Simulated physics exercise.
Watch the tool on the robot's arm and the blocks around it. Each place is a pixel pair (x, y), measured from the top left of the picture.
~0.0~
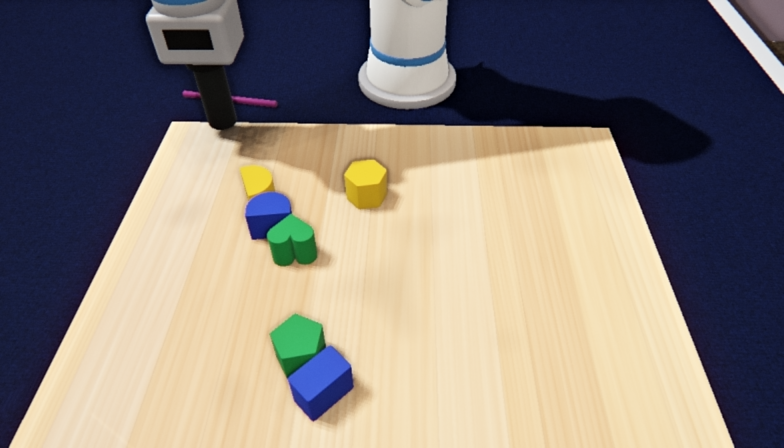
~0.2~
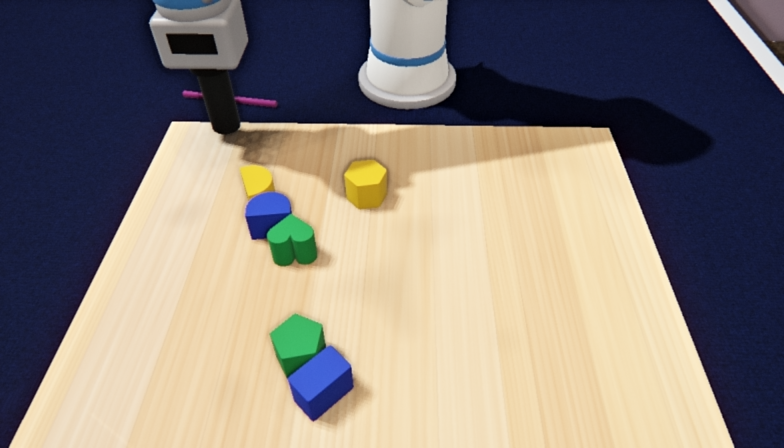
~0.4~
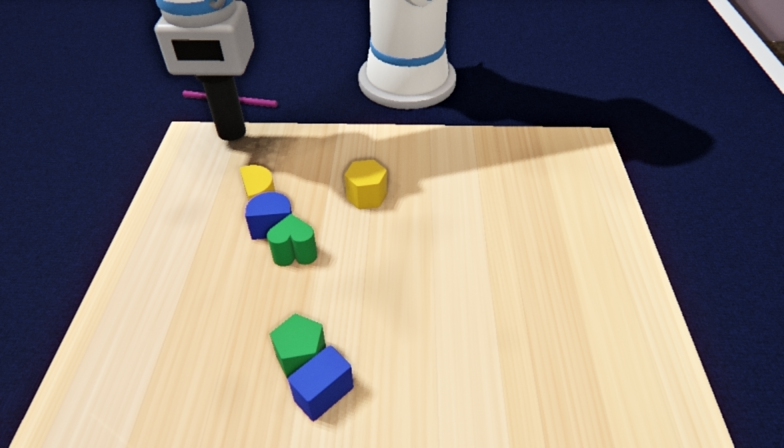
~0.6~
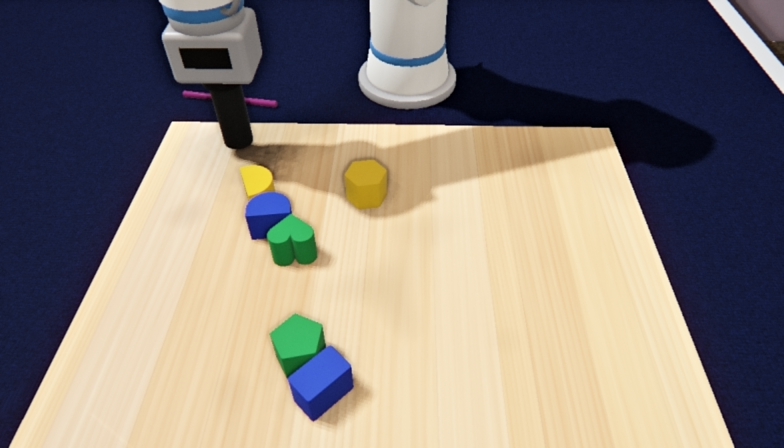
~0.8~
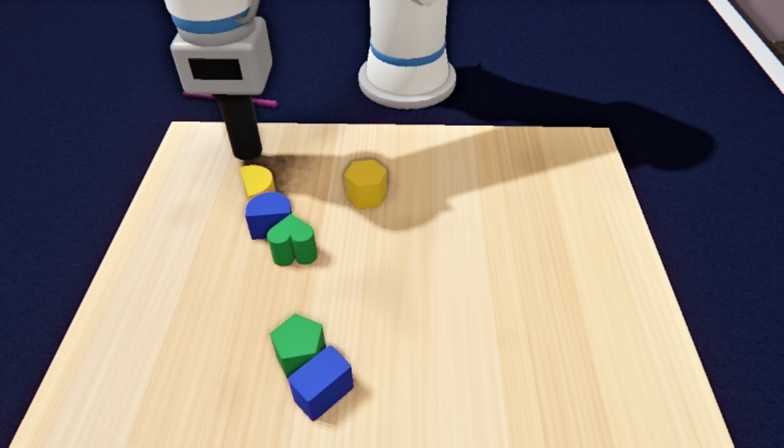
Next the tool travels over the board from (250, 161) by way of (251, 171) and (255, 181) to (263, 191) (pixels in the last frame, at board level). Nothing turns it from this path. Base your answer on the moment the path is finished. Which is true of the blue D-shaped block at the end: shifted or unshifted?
At the end of the path, the blue D-shaped block has moved off its old spot.
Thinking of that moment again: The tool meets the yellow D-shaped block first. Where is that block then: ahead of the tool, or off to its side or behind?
I believe the yellow D-shaped block keeps its place ahead of the tool.
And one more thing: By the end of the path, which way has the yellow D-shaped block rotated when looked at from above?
From the top, the block rotates clockwise.
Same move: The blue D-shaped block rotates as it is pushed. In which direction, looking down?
Answer: Against the clock.
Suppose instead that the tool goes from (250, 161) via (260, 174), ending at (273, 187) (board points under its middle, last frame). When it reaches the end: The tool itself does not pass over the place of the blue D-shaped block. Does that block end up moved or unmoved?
By the last moment, the blue D-shaped block will have left its place.
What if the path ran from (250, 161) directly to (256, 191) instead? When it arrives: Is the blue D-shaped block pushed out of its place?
Going by the path, yes.
The first path, step by step. Halfway along, tool (250, 167); nothing pushed yet.
At the end, tool (261, 181); yellow D-shaped block (256, 193), turned 25° clockwise; blue D-shaped block (271, 216), turned 40° anticlockwise.
